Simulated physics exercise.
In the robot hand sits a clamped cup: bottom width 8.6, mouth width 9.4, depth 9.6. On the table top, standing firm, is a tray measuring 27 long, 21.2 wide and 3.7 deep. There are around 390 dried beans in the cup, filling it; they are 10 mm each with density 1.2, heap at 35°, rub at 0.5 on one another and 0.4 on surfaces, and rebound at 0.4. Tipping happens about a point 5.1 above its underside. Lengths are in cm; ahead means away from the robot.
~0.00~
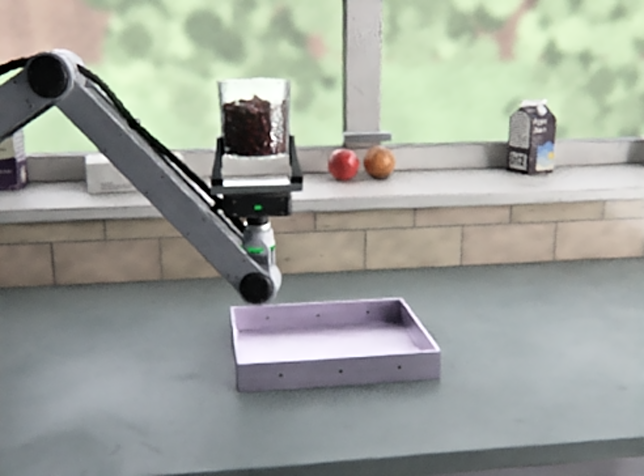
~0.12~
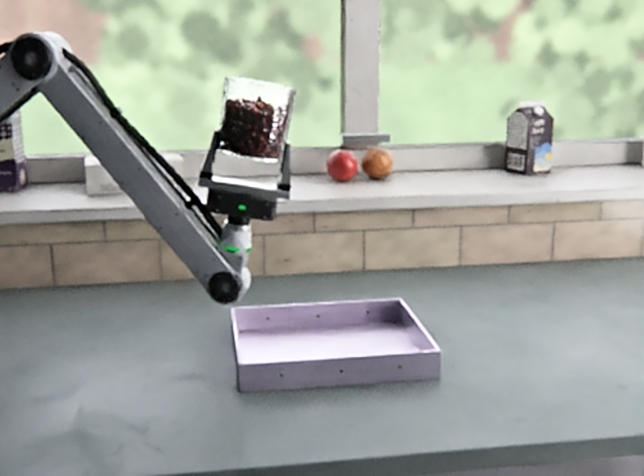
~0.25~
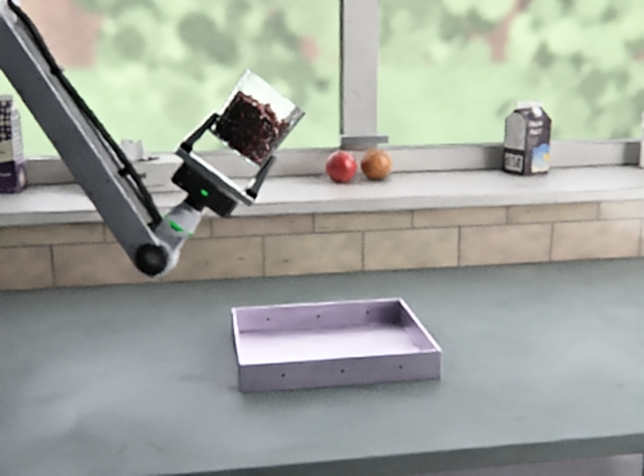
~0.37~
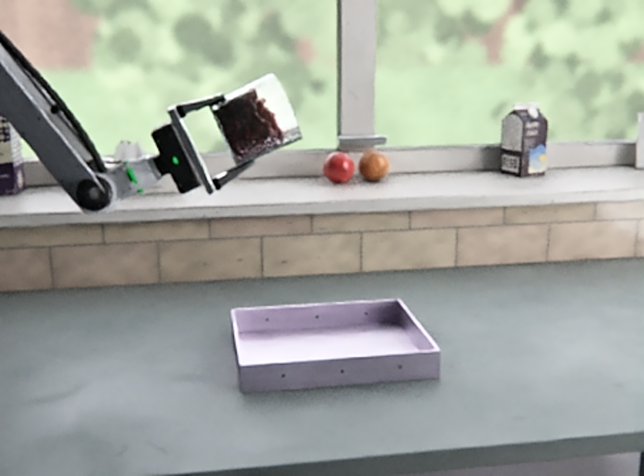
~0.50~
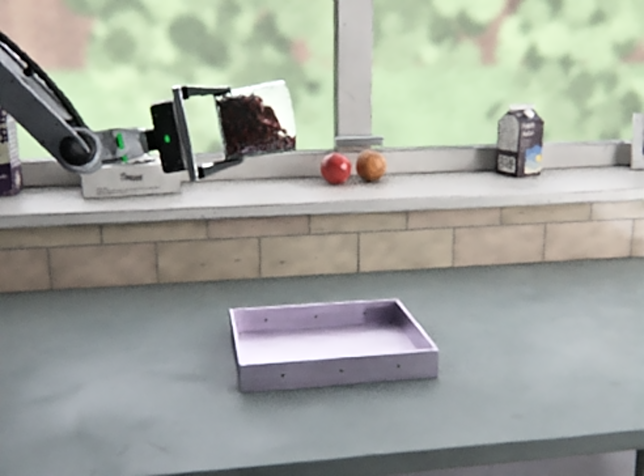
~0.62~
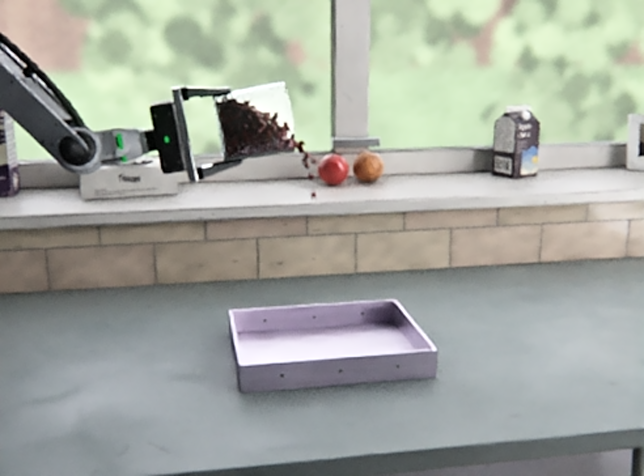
A robot arm tips a clear cup of dark beans rightward until a few spill out.
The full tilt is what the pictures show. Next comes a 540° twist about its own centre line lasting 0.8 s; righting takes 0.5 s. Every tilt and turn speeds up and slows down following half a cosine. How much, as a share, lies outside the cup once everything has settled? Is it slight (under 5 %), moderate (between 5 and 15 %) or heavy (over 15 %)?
It is heavy, over 15 %.
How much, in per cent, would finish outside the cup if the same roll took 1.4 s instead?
Then roughly 50 %.
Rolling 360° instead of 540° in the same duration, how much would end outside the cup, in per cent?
Then about 30 percent.
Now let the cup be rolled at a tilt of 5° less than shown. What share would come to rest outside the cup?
It would come to roughly 15 percent.
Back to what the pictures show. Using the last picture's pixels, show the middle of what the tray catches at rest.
The middle lies at roughly (362, 344).
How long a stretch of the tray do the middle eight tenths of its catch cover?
16 cm.
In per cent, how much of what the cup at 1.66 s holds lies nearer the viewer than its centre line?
40 in a hundred, more or less.
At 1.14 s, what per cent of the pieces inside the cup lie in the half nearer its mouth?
Close to 35 per cent lies in the mouth half.
After 1.14 s, tipped 82°, highest piece 39 above the table; 334 in the cup, 37 in the tray, 23 in flight or on a rim.
After 1.66 s, tipped 44°, highest piece 37 above the table; 286 in the cup, 99 in the tray, 1 on the table or floor, 8 in flight or on a rim.
After 2.12 s, upright, highest piece 38 above the table; 286 in the cup, 106 in the tray, 2 on the table or floor.
After 2.82 s, upright, highest piece 38 above the table; 286 in the cup, 106 in the tray, 2 on the table or floor.
At rest, 286 in the cup, 106 in the tray, 2 on the table or floor. That is 27 % outside the cup.
